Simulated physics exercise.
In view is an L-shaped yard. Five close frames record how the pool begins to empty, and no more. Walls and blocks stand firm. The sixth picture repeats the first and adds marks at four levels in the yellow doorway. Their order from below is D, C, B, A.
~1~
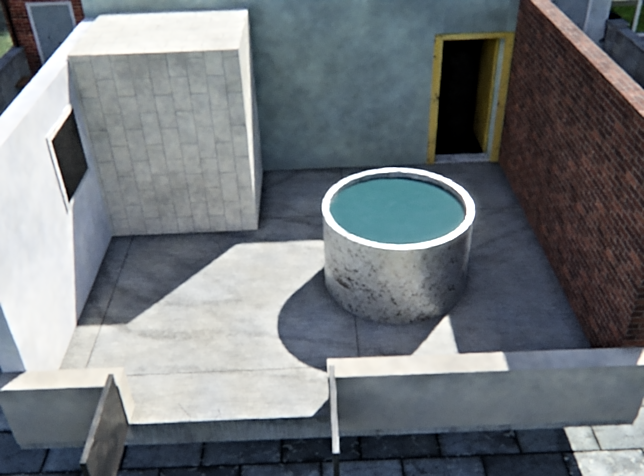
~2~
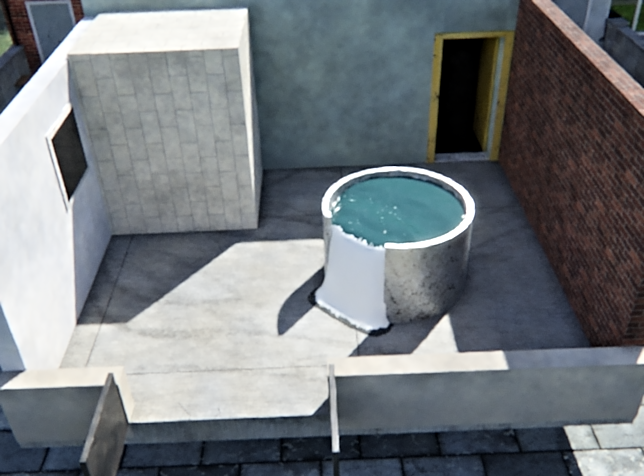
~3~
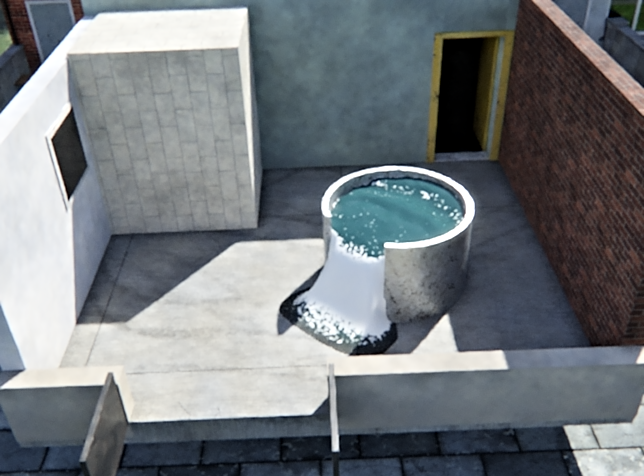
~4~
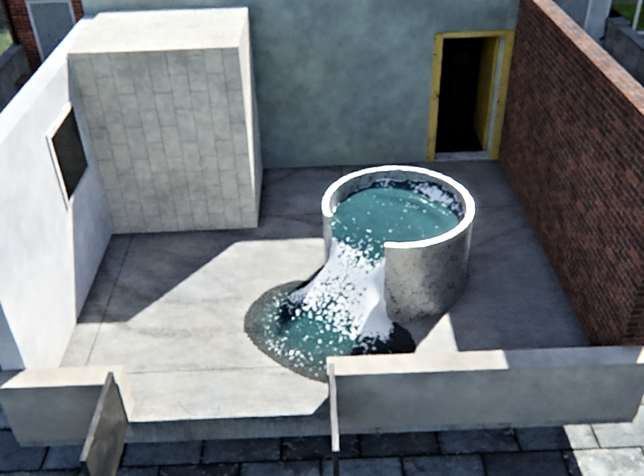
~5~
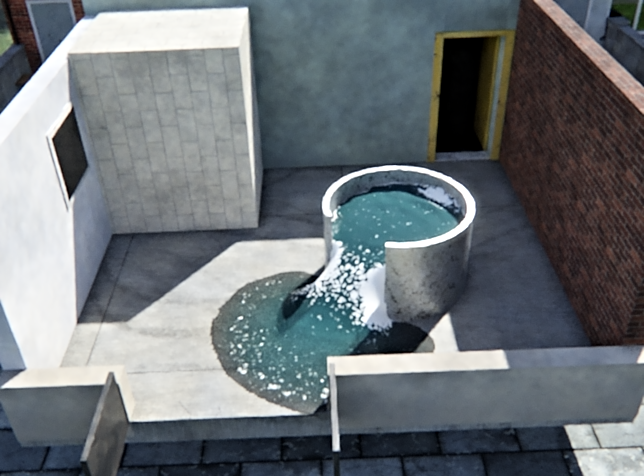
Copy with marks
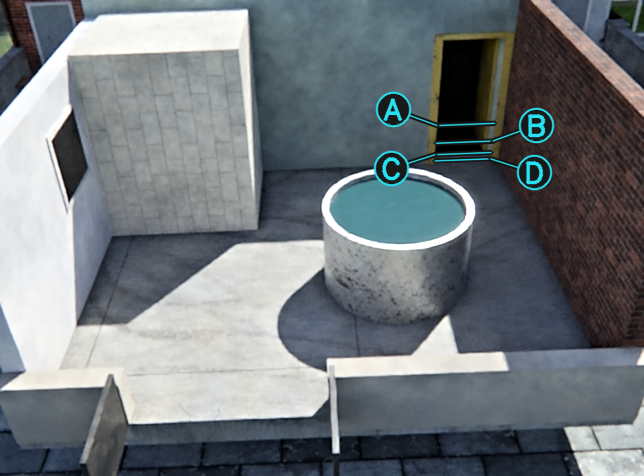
A round pool in a walled yard breaks open and water pours out across the ground.
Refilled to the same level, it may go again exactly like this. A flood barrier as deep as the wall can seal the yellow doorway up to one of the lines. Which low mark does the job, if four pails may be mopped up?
D.
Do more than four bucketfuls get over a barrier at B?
No, not at all.
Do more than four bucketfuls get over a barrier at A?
No.
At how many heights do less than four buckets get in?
All of them.
In cyan, A at (466, 124); B at (464, 142); C at (463, 153); D at (462, 159); from the bottom up D, C, B, A.
With A, nothing gets over.
With B, nothing gets over.
With C, nothing gets over.
With D, a splash gets over, under a bucket.
